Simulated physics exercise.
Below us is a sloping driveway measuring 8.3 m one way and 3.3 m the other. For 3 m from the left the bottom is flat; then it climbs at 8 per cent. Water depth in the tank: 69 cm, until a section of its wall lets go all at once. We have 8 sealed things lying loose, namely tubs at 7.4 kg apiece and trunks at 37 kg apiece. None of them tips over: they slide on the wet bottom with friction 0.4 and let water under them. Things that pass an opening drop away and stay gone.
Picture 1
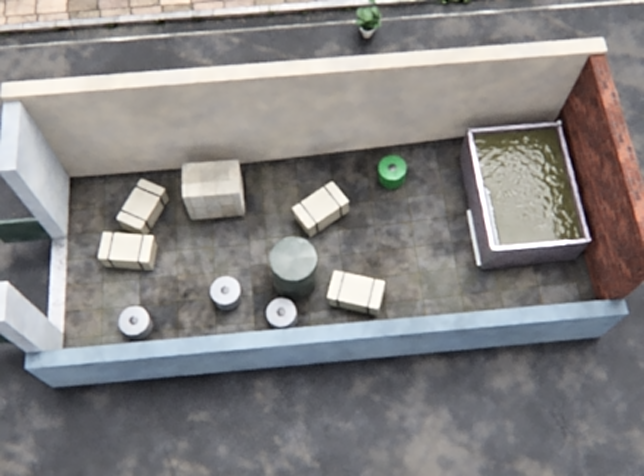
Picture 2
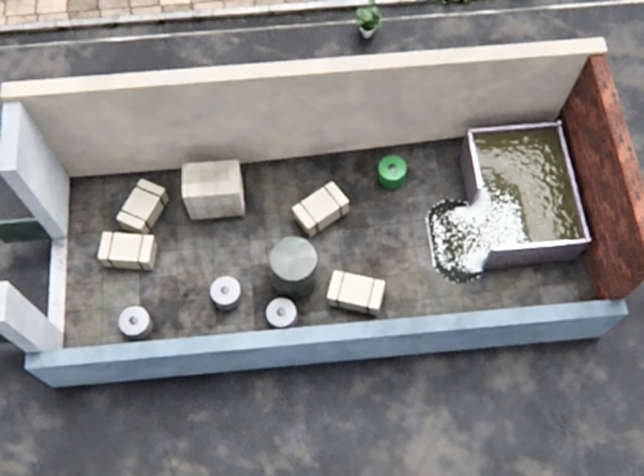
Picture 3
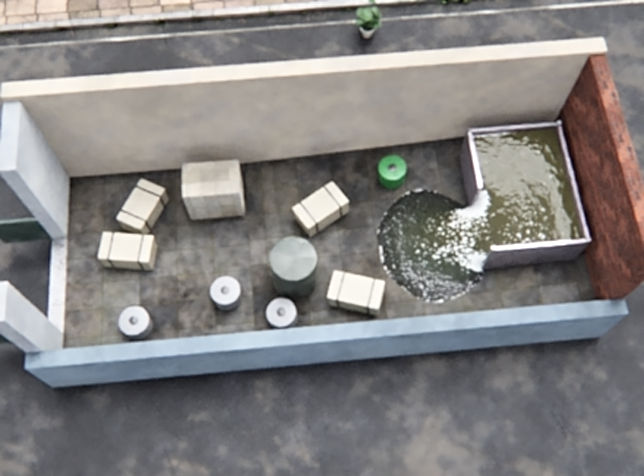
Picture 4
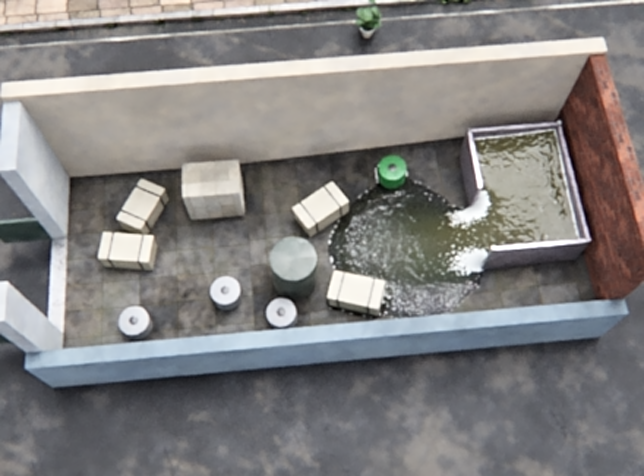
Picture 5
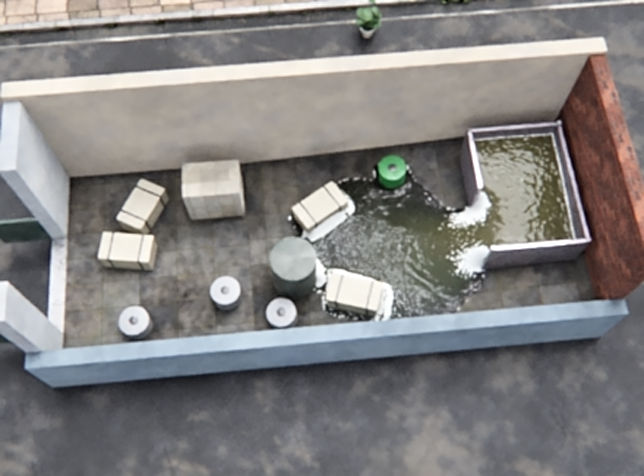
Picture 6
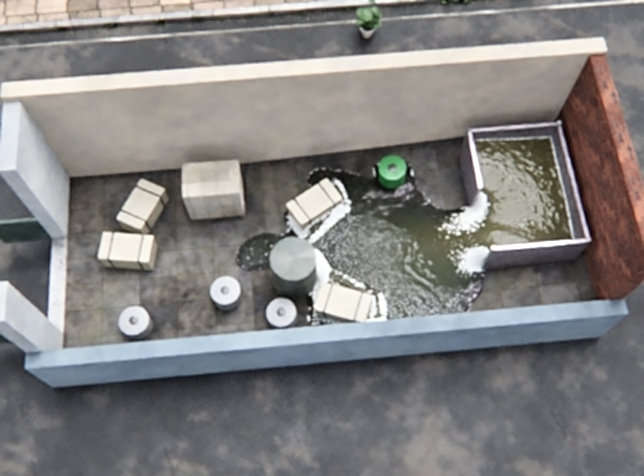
In a walled driveway, murky water bursts from a tank at the right and spreads leftward across the ground, surrounding a green tub and flowing around a large cylinder, while two pale trunks shift slightly left.
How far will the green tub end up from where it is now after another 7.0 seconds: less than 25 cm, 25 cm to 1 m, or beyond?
Less than 25 cm.
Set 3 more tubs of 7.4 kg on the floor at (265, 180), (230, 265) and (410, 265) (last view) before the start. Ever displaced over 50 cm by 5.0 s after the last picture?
In order: Smaller, greater and greater.
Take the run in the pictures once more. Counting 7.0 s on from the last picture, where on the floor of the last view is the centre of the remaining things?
That lands at roughly (240, 213).
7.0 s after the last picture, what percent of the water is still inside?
Roughly 54 percent.
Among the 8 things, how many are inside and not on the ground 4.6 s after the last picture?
Count: 1.
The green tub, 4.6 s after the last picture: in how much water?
0 cm or so.
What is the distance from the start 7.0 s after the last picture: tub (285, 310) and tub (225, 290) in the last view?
Result, in order - first: Gone out; second: 140 cm.
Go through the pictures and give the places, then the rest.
The green tub at (394, 168) rests on the ground; water covers 2.7 m2; 0 of 8 have shifted, in the first picture.
The green tub at (394, 168), on the bottom; 3.5 m2 under water; 0 of 8 have shifted, in the second picture.
The green tub at (394, 168) rests on the ground; 5.0 m2 under water; 0 of 8 have shifted, in the third picture.
The green tub at (394, 168) rests on the ground; 6.8 m2 under water; 0 of 8 have shifted, in the fourth picture.
The green tub at (394, 168), on the bottom; water covers 8.1 m2; 0 of 8 have shifted, in the fifth picture.
The green tub at (394, 168), on the bottom; 9.3 m2 under water; 2 of 8 have shifted, in the sixth picture.
Then, 0.6 s after the last picture the green tub is near (394, 168), 0.0 m from its start, aground; 0 of 8 are out; 1 afloat.
Then, 2.6 s after the last picture the green tub is near (394, 168), 0.0 m from its start, aground; 3 of 8 are out; 3 afloat.
Then, 4.6 s after the last picture the green tub is near (394, 168), 0.0 m from its start, aground; 4 of 8 are out; 1 afloat.
Then, 7.0 s after the last picture the green tub is near (394, 168), 0.0 m from its start, aground; 4 of 8 are out; 1 afloat.
